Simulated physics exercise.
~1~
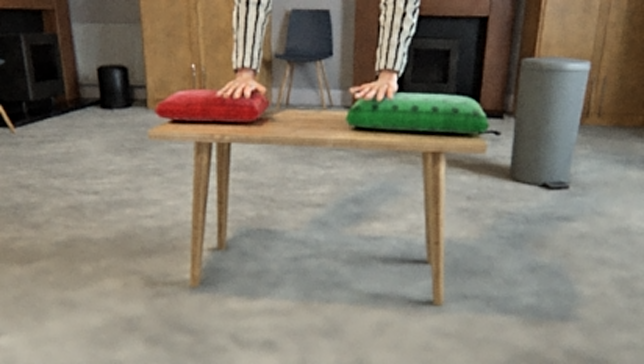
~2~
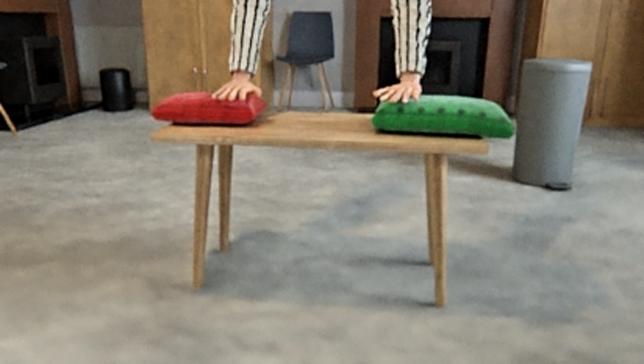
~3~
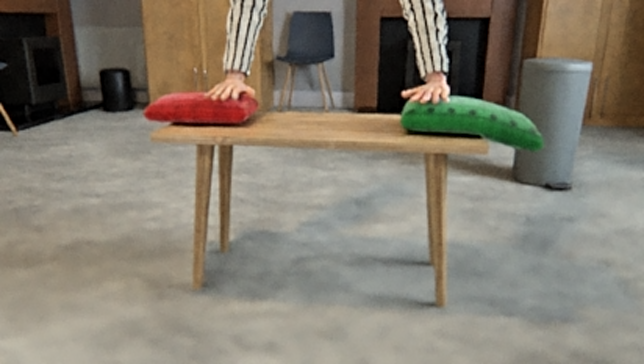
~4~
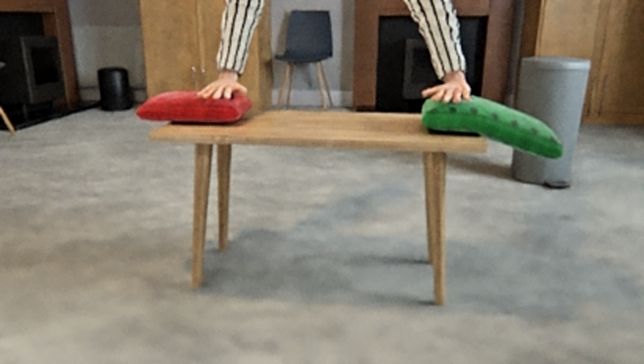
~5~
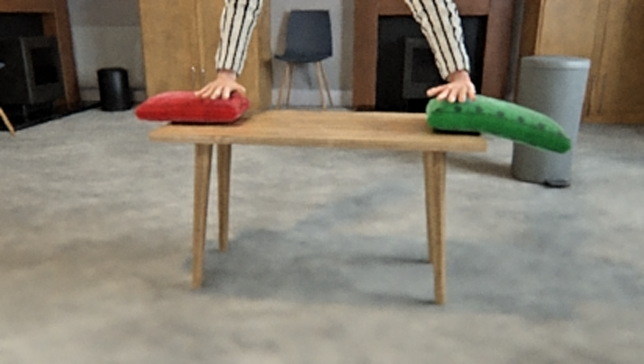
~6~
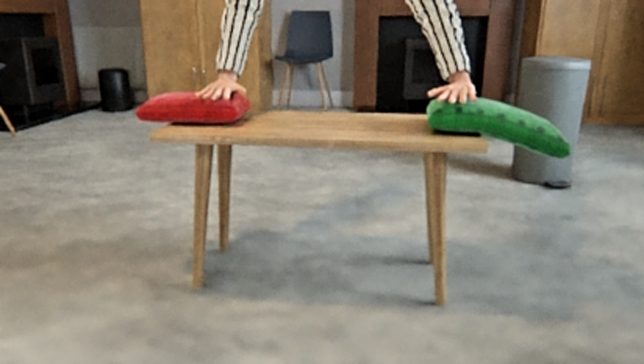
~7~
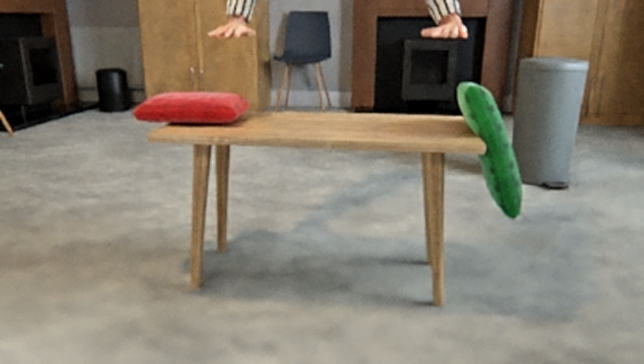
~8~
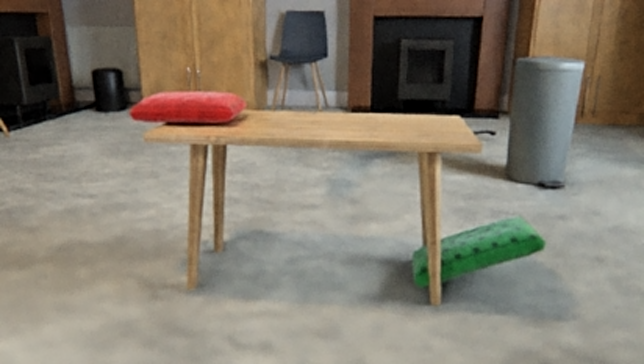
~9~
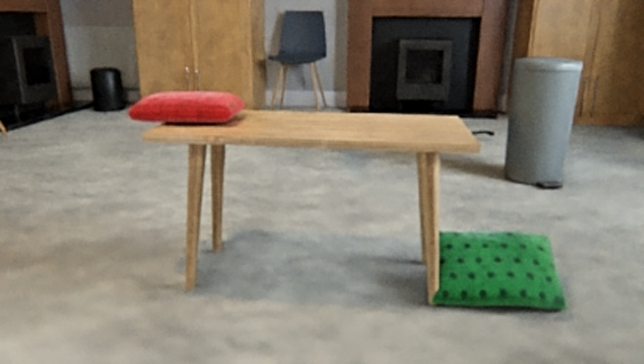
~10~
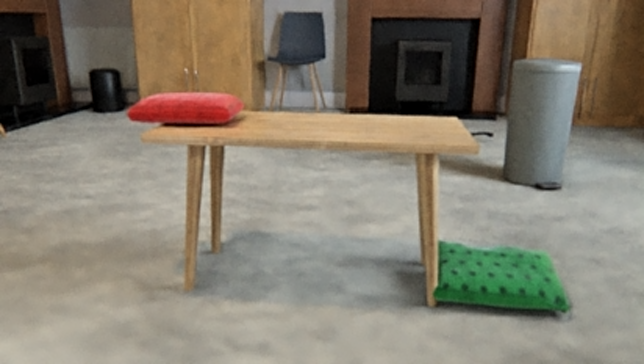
In a room with a grey floor, seen from the front by a slightly swaying camera, a low wooden table stands before cabinets, a dark chair, a fireplace and a grey bin. Two hands in striped sleeves rest on a red sack at the left and a green pillow at the right. They push the two apart until the pillow sags well over the right end. The hands then lift away, and the pillow tips, slides off and drops to the floor. It settles flat beside the table's right legs, while the red sack stays on top at the left.
